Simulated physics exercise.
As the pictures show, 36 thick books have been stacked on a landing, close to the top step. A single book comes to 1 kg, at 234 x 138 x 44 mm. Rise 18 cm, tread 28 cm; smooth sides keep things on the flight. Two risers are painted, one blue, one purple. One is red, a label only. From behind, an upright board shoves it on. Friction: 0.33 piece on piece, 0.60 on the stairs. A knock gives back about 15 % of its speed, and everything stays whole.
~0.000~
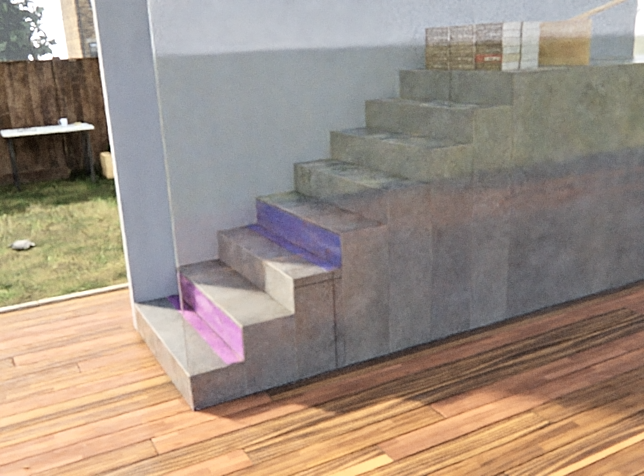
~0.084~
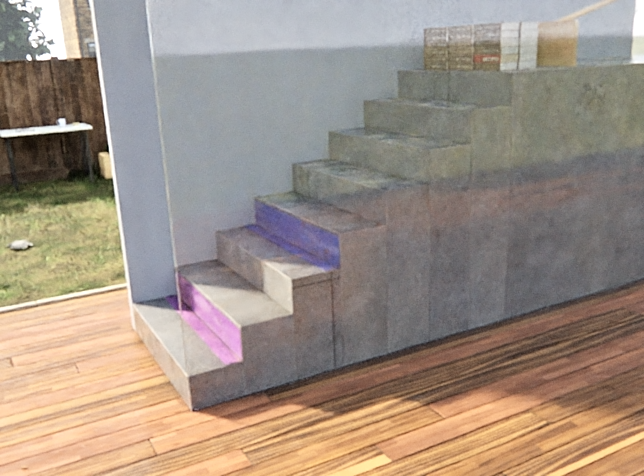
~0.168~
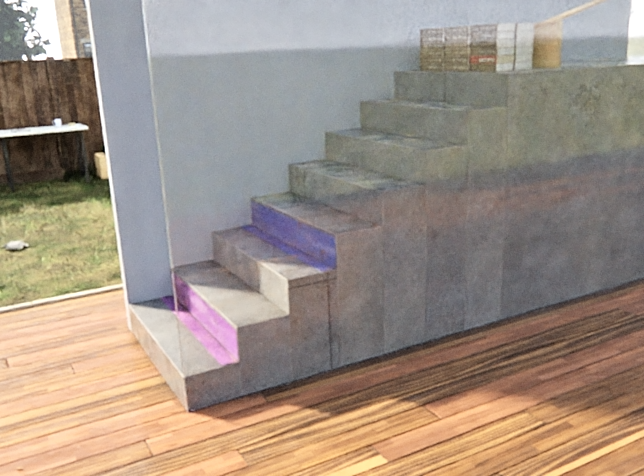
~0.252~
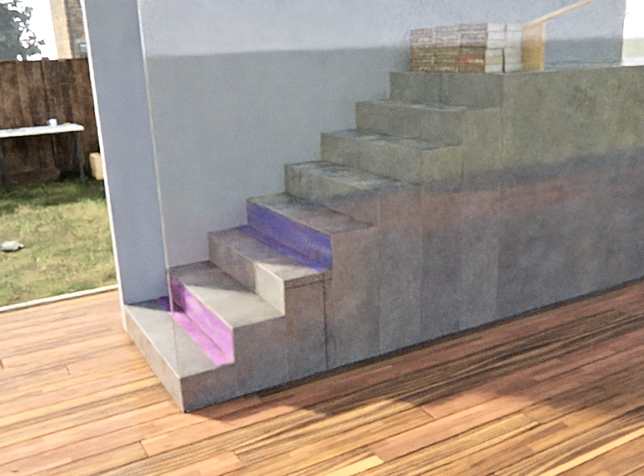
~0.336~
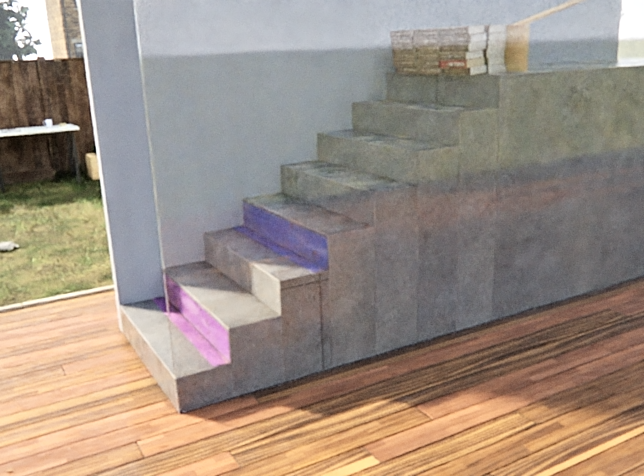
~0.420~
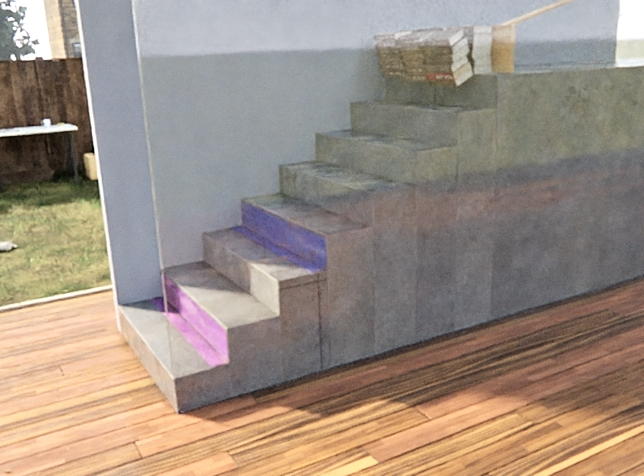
Concrete staircase with blue and purple risers, as a board pushes stacked books left over the landing's edge, tilting them downward.
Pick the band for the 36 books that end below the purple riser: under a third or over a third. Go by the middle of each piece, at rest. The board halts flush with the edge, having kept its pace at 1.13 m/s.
It comes to under a third.
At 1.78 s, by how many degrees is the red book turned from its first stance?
Some 180°.
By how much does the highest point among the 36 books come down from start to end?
About 36 cm.
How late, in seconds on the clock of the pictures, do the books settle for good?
Around 3.5 s.
After 0.52 s, none of the 36 books below the purple riser, 36 disturbed; red book 47° from how it stood, 17 cm lower.
After 0.76 s, none of the 36 books below the purple riser, 36 disturbed; red book on its side.
After 1.14 s, none of the 36 books below the purple riser, 36 disturbed; red book upside down.
After 1.78 s, 4 of the 36 books below the purple riser; red book upside down.
In the end (3.5 s), 5 of the 36 books below the purple riser; red book upside down. That is 14 per cent. From the last view, middles, red book near (402, 141).
